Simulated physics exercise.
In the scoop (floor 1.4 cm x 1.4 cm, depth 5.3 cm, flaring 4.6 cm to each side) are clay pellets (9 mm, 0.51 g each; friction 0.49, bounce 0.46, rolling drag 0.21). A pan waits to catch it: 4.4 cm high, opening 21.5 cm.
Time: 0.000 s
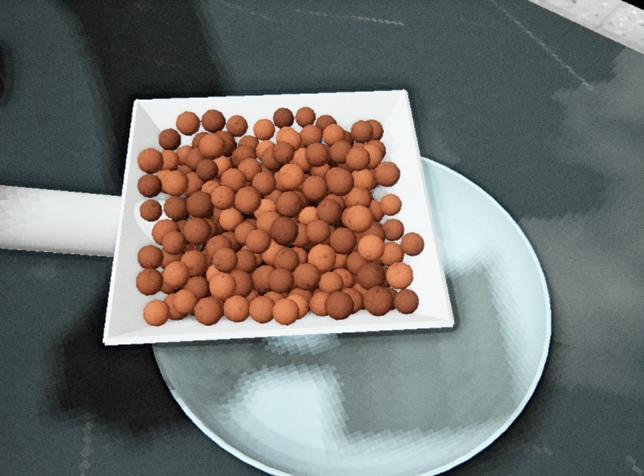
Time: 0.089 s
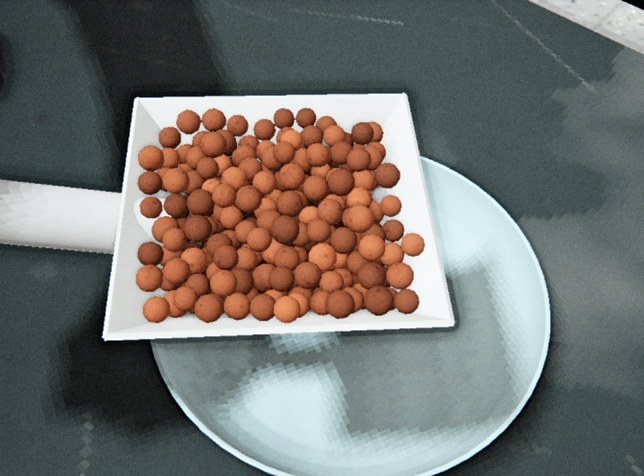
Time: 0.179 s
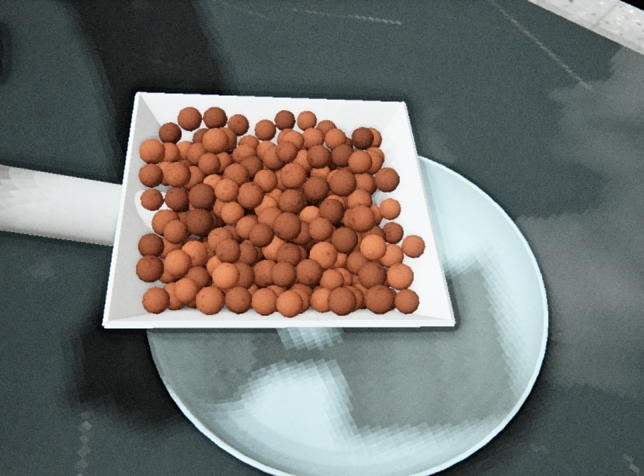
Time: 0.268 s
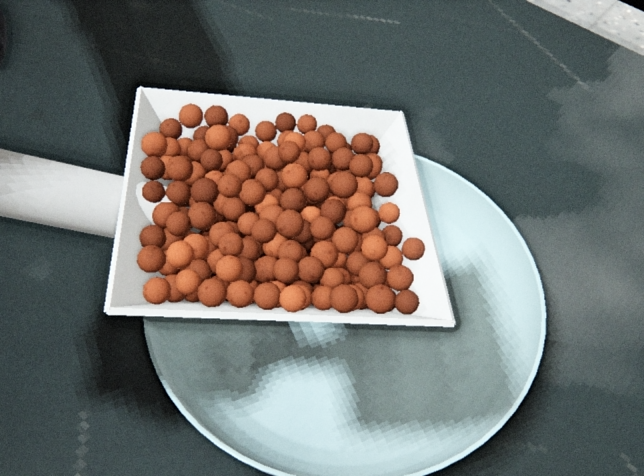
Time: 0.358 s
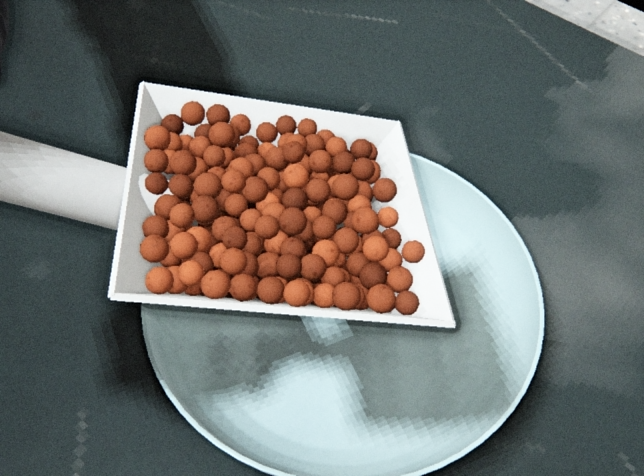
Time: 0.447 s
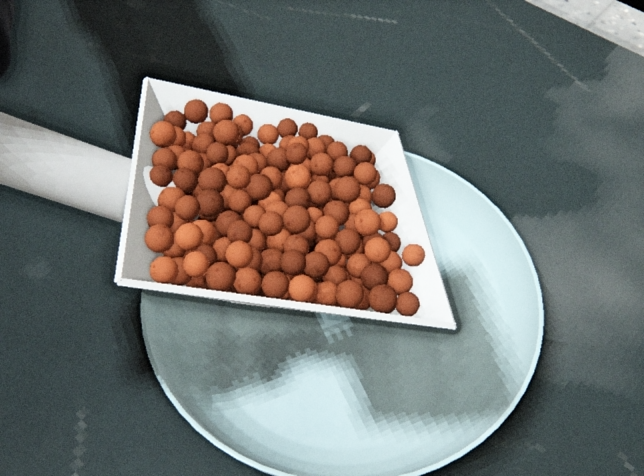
At first, a white, square scoop heaped with reddish-brown clay pellets sits nearly level above a pale round pan, its handle extending left. The scoop then tilts slowly, gradually steepening as its handle side moves upward in view, while the pellets stay bunched inside, shifting only slightly, and the pan remains empty.
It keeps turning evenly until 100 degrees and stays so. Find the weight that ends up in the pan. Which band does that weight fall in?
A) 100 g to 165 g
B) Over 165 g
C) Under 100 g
Option A: 100 g to 165 g.
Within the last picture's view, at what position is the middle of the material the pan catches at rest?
Position: Approx. (386, 304).
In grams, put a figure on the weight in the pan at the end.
About 140 g.
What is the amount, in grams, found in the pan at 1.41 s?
Mass at that time, approx.: 50 g.
After 0.97 s, tilt 47 degrees; 0 g in the pan, scoop holds 100 %.
Then, at 1.41 s, tilt 70 degrees; 54 g in the pan, scoop holds 50 %.
After 1.82 s, tilt 91 degrees; 139 g in the pan, scoop holds 0 %.
Then, at 2.20 s, tilt 100 degrees; 139 g in the pan, scoop holds 0 %.
At rest (2.5 s), 139 g in the pan, scoop holds 0 %.
